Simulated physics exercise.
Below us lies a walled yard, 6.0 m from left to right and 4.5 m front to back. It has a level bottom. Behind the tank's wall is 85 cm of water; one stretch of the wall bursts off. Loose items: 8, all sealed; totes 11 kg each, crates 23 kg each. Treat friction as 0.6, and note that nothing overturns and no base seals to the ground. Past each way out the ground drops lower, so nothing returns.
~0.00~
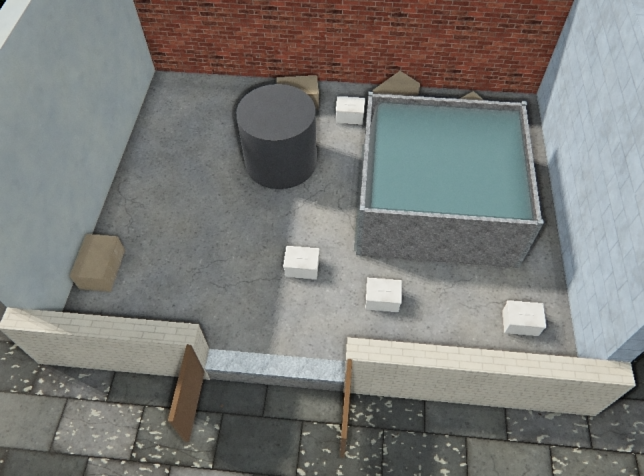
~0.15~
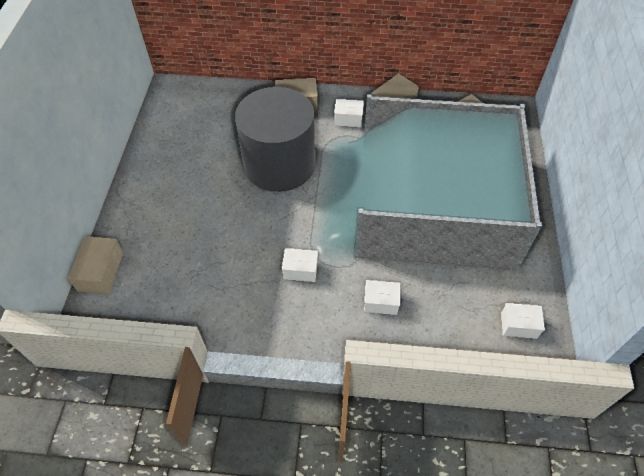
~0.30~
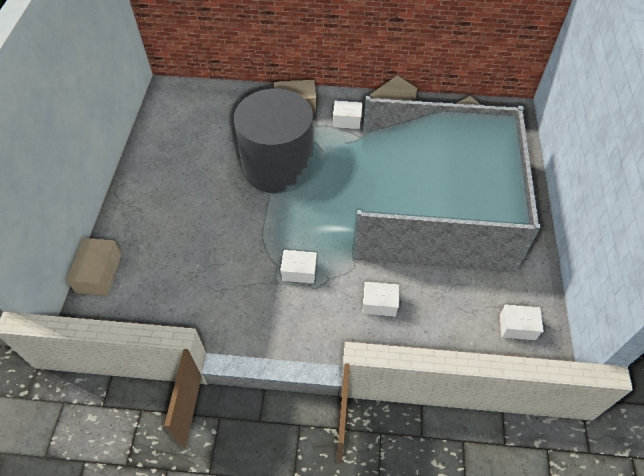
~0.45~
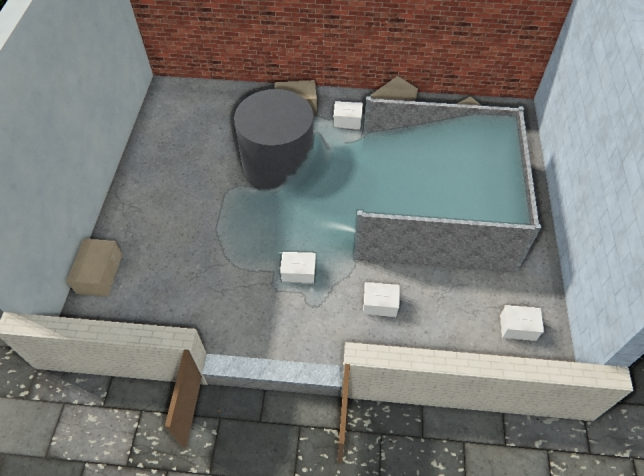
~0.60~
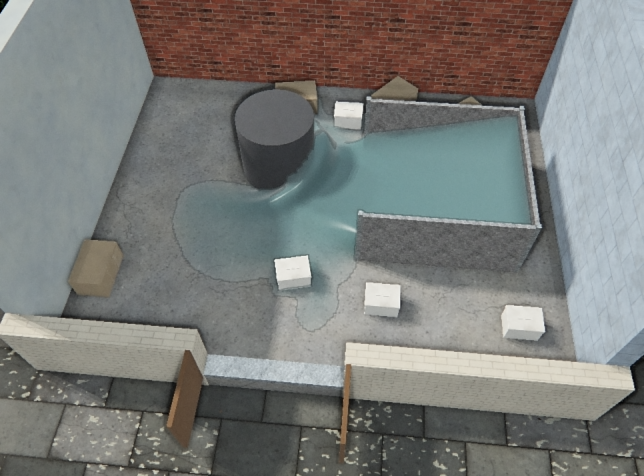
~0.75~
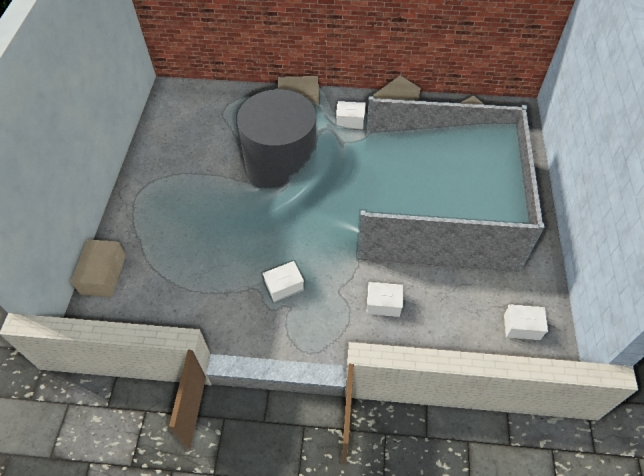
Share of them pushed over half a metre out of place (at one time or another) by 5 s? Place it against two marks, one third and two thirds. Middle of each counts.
Between the two marks.
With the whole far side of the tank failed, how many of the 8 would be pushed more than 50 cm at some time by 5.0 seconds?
Then 7.
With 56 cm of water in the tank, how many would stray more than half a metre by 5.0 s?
Count under that change: 3.
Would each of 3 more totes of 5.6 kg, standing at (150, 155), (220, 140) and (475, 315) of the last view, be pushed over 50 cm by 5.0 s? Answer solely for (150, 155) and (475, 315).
Beyond it, Within it.
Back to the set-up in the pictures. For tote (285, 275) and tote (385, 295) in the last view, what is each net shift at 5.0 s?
Taking them in order: Gone out and 0 cm.
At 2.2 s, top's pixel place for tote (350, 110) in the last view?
Look for it near (373, 96).
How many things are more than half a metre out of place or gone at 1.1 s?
The answer is 1.
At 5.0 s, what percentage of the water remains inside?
Roughly 88 percent.
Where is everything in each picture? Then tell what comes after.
The first frame shows a tote at (301, 258) rests on the ground; a crate at (297, 85), on the bottom; 3.4 m2 under water; 0 of 8 have shifted.
The second frame shows a tote at (300, 260) rests on the ground; a crate at (296, 88), on the bottom; water covers 4.6 m2; 0 of 8 have shifted.
The third frame shows a tote at (299, 262) rests on the ground; a crate at (295, 90), on the bottom; water covers 5.8 m2; 0 of 8 have shifted.
The fourth frame shows a tote at (298, 263), on the bottom; a crate at (295, 90) rests on the ground; 6.9 m2 under water; 0 of 8 have shifted.
The fifth frame shows a tote at (293, 268), on the bottom, 12 cm from its start; a crate at (296, 91), on the bottom; water covers 8.3 m2; 1 of 8 have shifted.
The sixth frame shows a tote at (283, 277) rests on the ground, 30 cm from its start; a crate at (298, 86), on the bottom, 11 cm from its start; 10.2 m2 under water; 2 of 8 have shifted.
After 1.1 s 1 of 8 are over 50 cm from their spots; 0 afloat.
After 2.2 s 2 of 8 are over 50 cm from their spots; 1 afloat.
After 3.5 s 4 of 8 are over 50 cm from their spots; 2 afloat.
After 5.0 s 4 of 8 are over 50 cm from their spots, and 4 have been at some point; 2 afloat.
